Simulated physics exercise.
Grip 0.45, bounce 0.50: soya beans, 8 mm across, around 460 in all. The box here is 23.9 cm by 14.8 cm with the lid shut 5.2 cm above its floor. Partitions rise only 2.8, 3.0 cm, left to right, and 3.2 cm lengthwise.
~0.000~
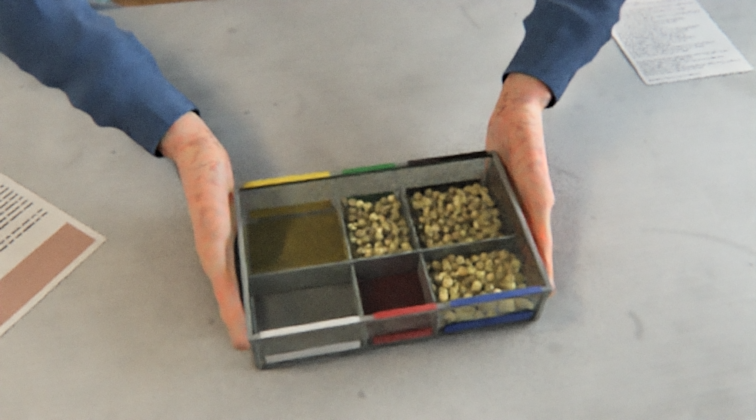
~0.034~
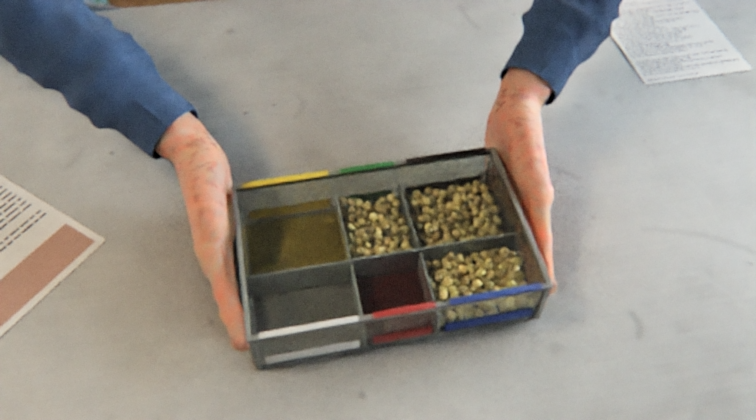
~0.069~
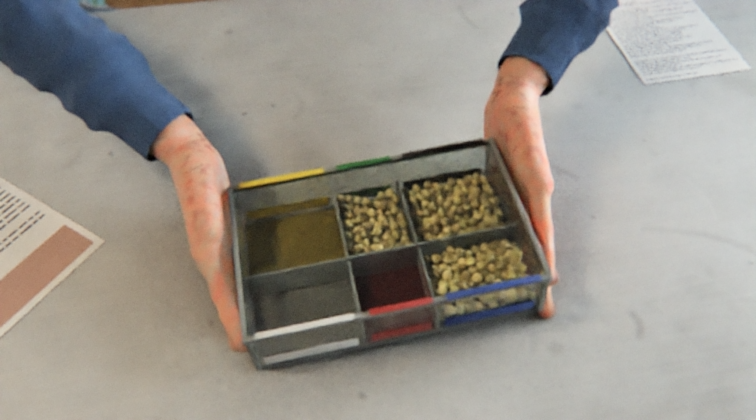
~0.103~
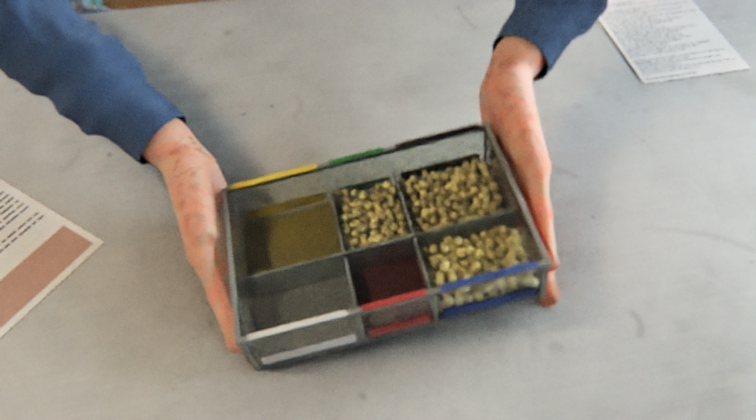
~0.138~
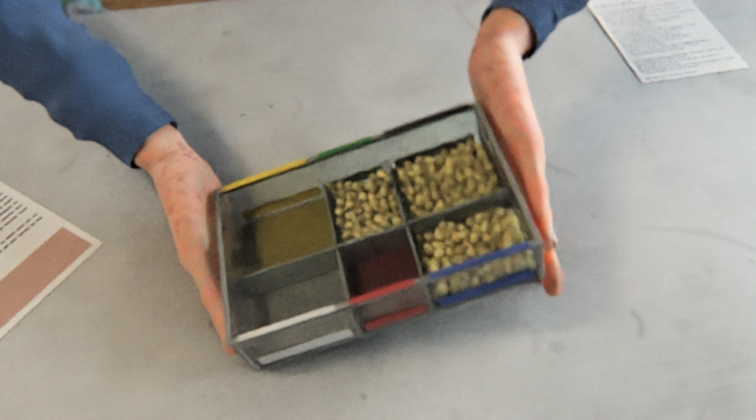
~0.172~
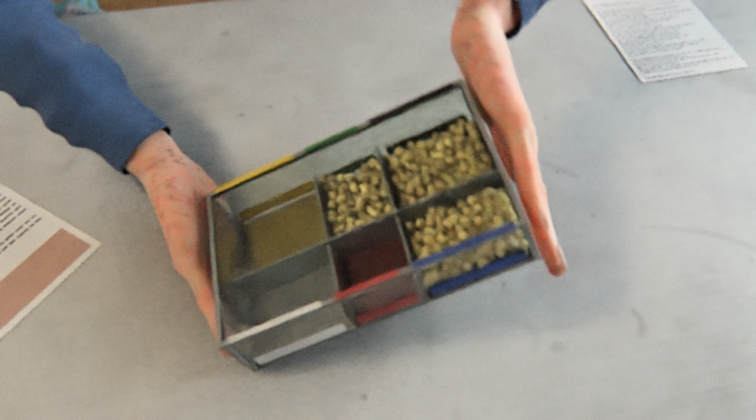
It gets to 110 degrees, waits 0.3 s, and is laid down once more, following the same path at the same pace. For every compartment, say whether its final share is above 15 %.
Red: No, blue: No, green: No, yellow: Yes, white: Yes, black: No.
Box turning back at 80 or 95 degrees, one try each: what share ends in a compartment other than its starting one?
Roughly 70 percent, then roughly 100 percent.
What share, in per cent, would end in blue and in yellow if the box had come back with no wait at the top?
In per cent: Blue 5; yellow 55.
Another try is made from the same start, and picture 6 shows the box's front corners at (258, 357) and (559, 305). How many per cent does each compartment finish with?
Red 20; blue 65; green 0; yellow 0; white 5; black 10.
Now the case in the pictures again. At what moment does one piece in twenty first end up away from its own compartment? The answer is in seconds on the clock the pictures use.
0.55 s or so.
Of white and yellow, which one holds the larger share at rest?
Yellow compartment.
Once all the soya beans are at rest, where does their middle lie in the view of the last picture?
Roughly pixel (281, 271).
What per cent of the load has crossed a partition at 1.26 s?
100 %.
Then, at 0.82 s, tilt 110 degrees; red 5 %, blue 10 %, green 10 %, yellow 45 %, white 20 %, black 5 %.
After 1.26 s, tilt 61 degrees; yellow 60 %, white 35 %.
After 1.77 s, tilt 0 degrees; yellow 60 %, white 40 %.
By 2.4 s all is still; red 0 %, blue 0 %, green 0 %, yellow 60 %, white 40 %, black 0 %.
